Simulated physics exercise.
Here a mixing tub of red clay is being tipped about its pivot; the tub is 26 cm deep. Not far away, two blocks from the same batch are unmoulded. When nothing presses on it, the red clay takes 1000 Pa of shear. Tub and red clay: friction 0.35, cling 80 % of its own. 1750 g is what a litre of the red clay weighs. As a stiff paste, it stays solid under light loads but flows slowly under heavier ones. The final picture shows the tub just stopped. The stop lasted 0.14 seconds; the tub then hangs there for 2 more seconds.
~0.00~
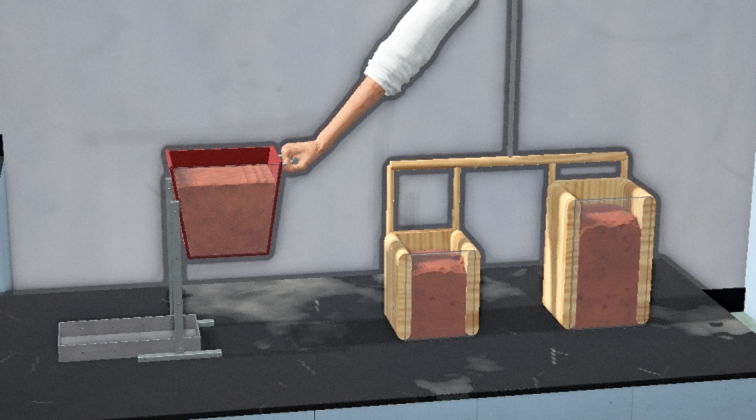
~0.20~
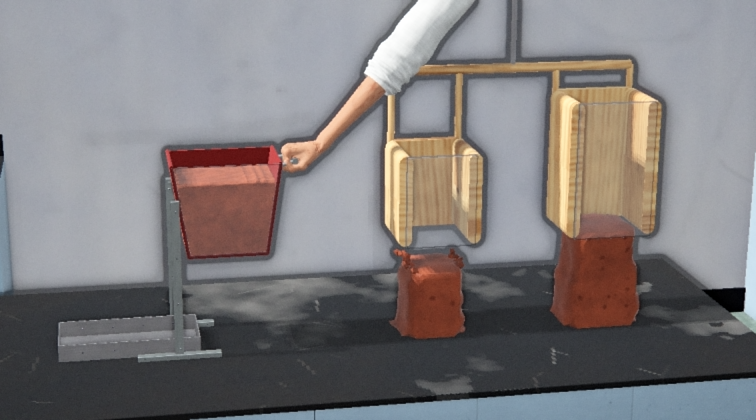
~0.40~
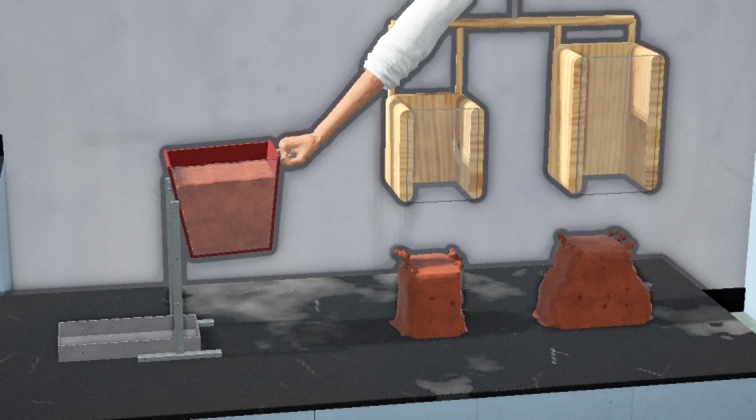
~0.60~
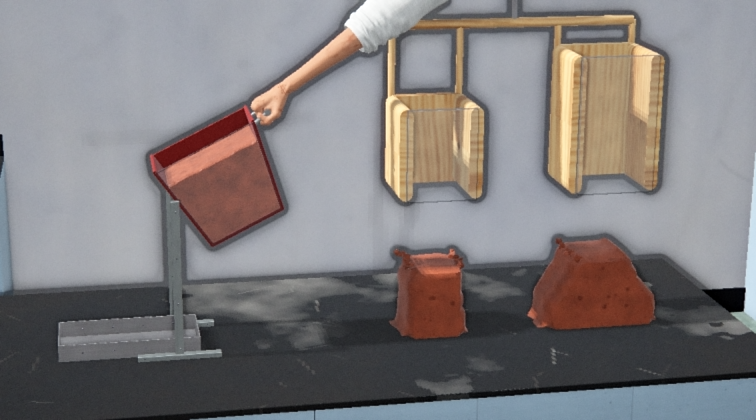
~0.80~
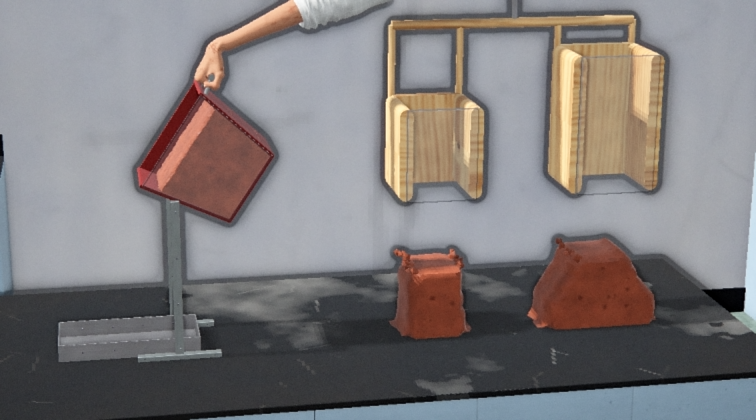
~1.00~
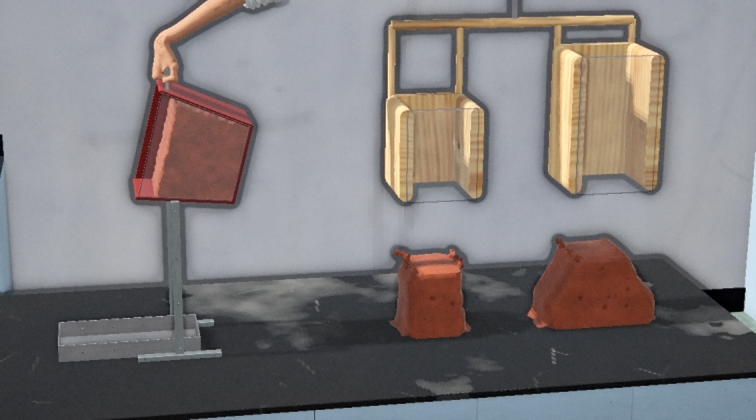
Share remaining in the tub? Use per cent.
Close to 100 %.
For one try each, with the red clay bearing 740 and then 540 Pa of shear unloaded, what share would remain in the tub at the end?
Roughly 100 % followed by roughly 75 %.
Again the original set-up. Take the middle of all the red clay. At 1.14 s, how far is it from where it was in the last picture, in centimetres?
Roughly 0 centimetres.
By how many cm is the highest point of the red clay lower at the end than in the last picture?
Roughly 0 cm.
After 1.14 s, the tub is at 76 degrees and holds 100 %.
After 1.31 s, the tub is at 76 degrees and holds 100 %.
After 1.48 s, the tub is at 76 degrees and holds 100 %.
After 1.65 s, the tub is at 76 degrees and holds 100 %.
After 3.00 s, at the end, the tub is at 76 degrees and holds 100 %.
